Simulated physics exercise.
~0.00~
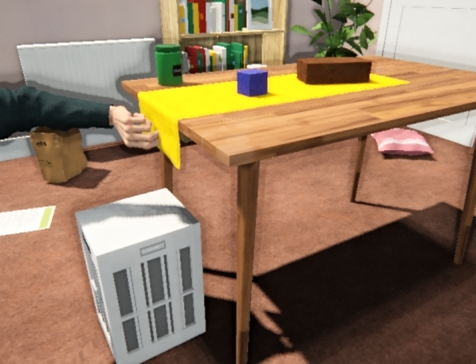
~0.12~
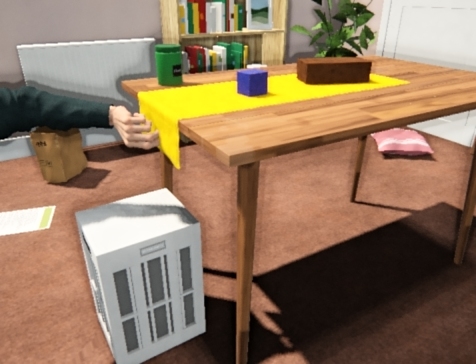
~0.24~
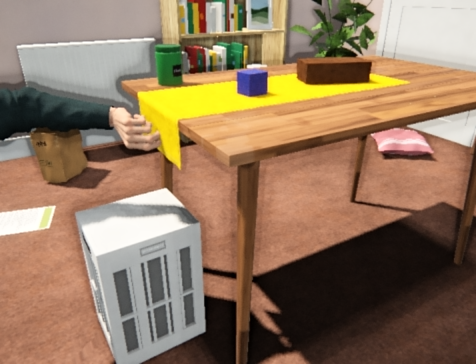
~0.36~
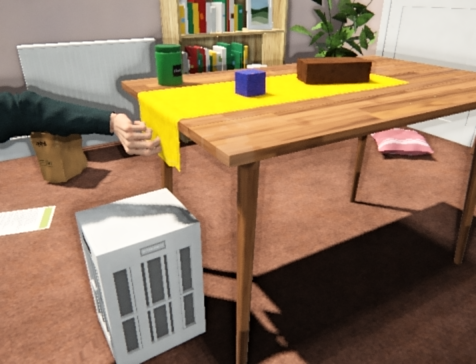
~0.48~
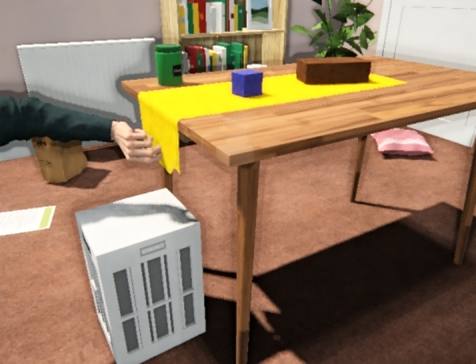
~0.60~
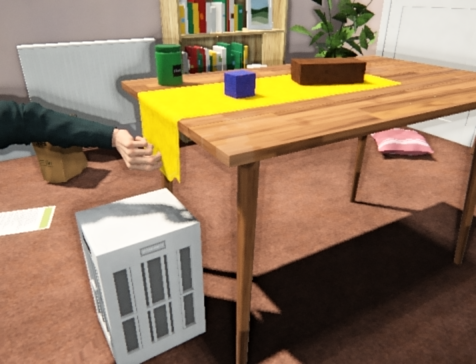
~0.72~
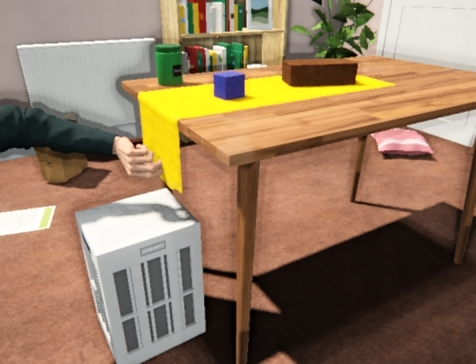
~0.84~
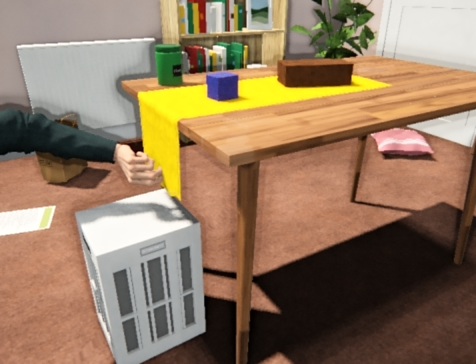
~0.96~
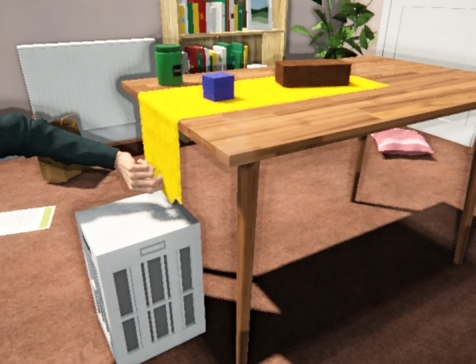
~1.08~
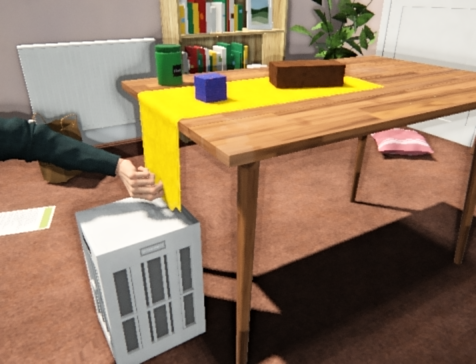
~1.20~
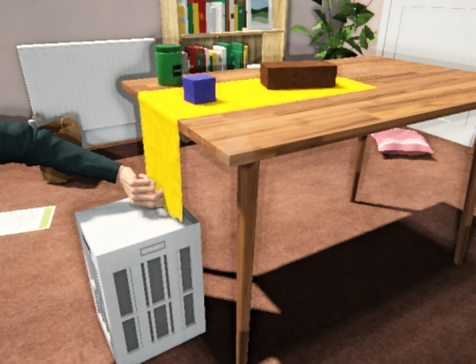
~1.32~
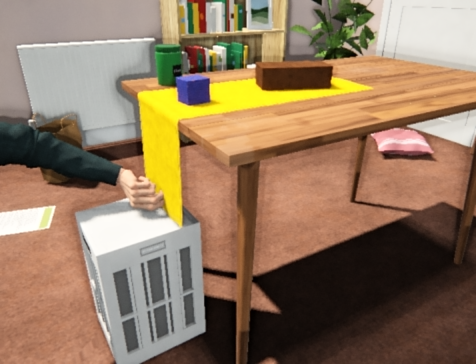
Yellow table runner being pulled down by a hand onto a white crate, carrying blue block and brick left, green jar unmoved.
